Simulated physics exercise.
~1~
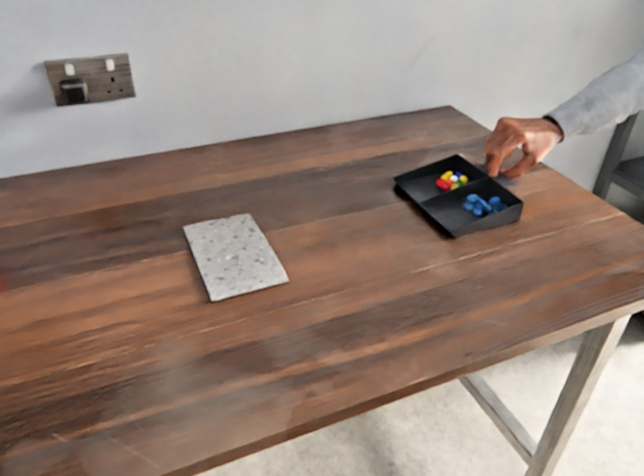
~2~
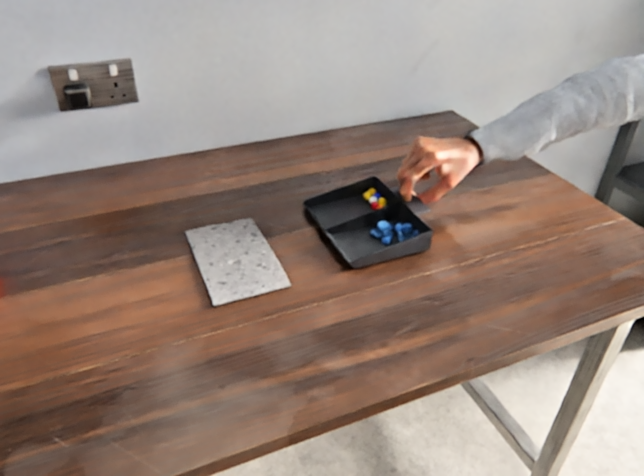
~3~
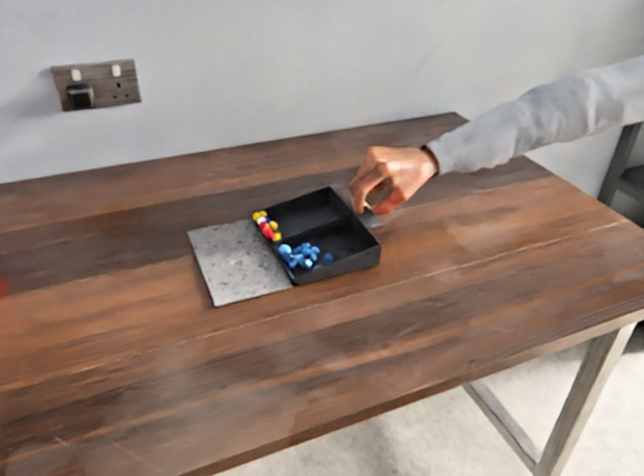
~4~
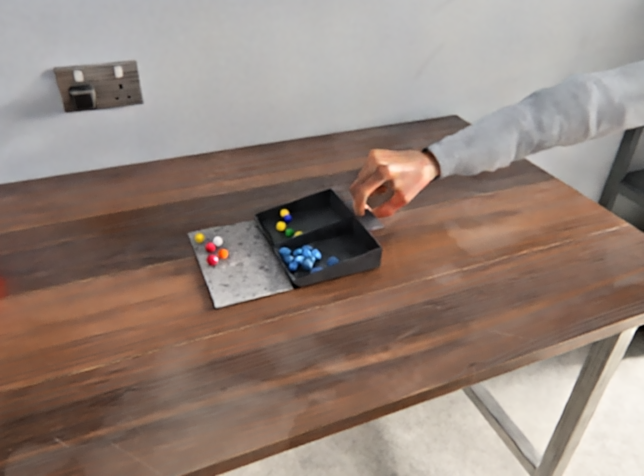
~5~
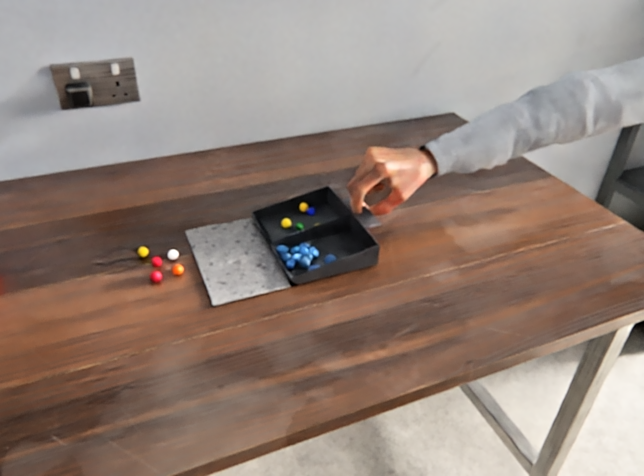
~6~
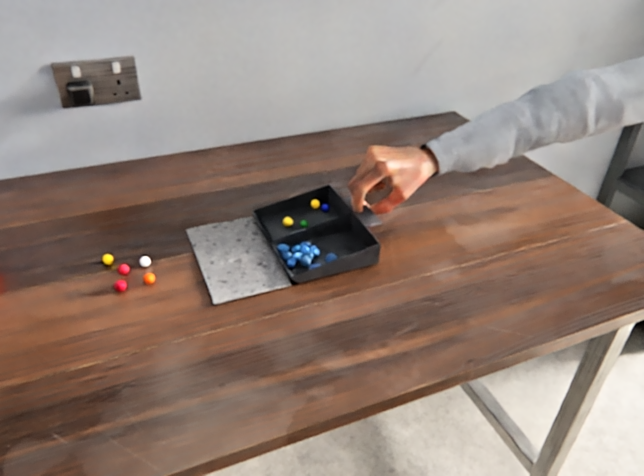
A black tray holding blue balls and mixed coloured balls was pushed left across a wooden table by a hand until it stopped at a speckled slab; the blue ones stayed inside, while some coloured ones spilled over the slab onto the table.
